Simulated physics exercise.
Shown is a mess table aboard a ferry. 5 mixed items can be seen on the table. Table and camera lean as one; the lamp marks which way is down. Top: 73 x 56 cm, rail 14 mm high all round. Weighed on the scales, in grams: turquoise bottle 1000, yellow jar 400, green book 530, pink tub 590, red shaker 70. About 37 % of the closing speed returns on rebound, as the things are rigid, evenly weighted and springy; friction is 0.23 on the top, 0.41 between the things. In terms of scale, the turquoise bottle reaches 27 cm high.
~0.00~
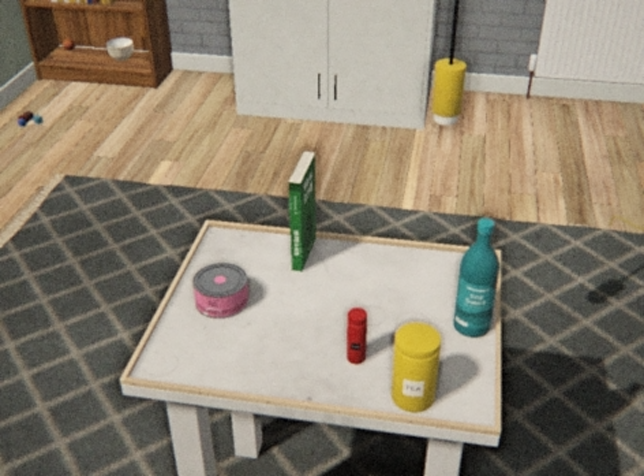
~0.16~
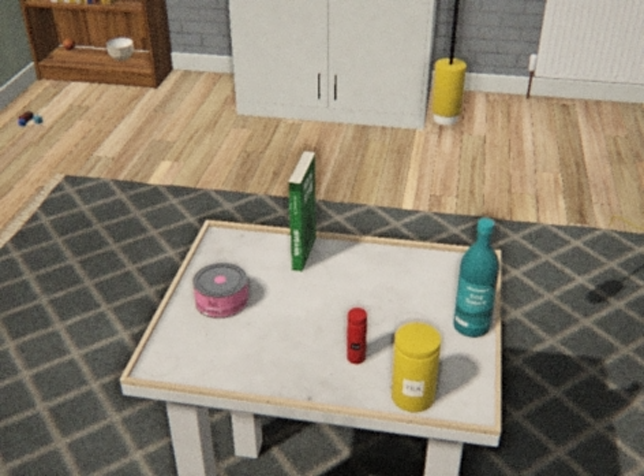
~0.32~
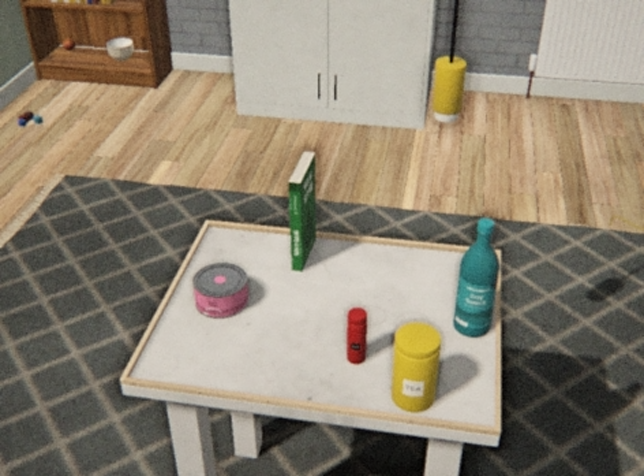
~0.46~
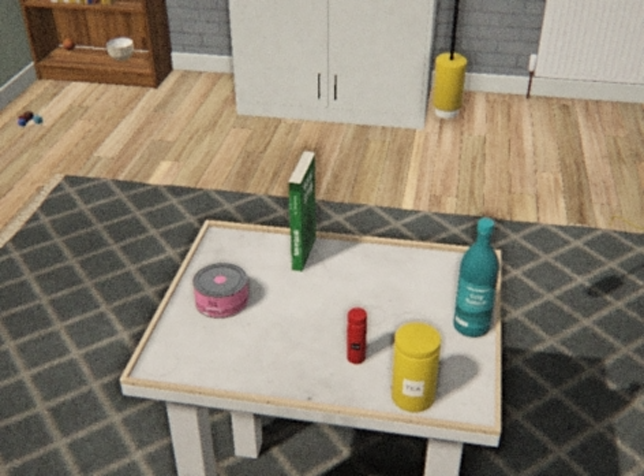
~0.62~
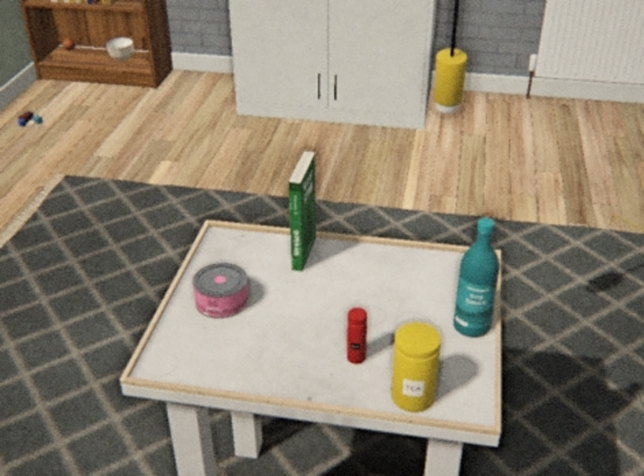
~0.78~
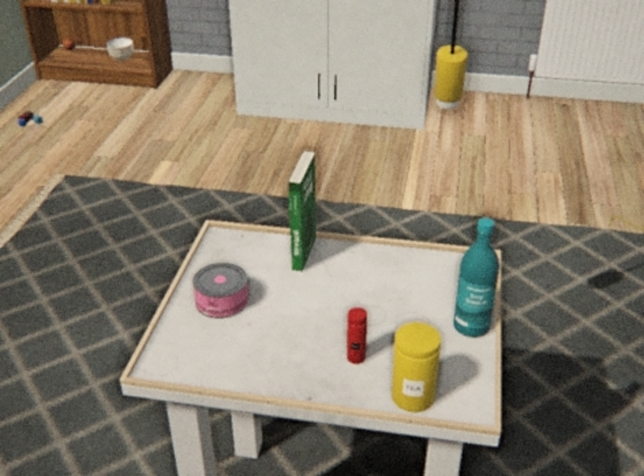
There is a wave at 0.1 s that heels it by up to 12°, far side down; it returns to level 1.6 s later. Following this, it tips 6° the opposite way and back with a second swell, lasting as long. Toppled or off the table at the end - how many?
After the swell, none are down or gone.
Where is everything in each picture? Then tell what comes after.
The first frame shows boat level; turquoise bottle (479, 277); yellow jar (415, 368).
The second frame shows boat level; red shaker (357, 336); green book (303, 212).
The third frame shows floor tilted 2°, far side down; pink tub (221, 290); red shaker (357, 336).
The fourth frame shows floor tilted 5°, far side down; green book (303, 212); pink tub (221, 290).
The fifth frame shows floor tilted 9°, far side down; red shaker (357, 336); green book (303, 212).
The sixth frame shows floor tilted 11°, far side down; turquoise bottle (479, 276); yellow jar (415, 368).
After 1.68 s, boat level.
After 2.78 s, floor tilted 4°, near side down.
In the end (3.8 s), all 5 under 5 cm from the start. At the end, from the last picture's camera, turquoise bottle near (479, 276), yellow jar near (415, 367).
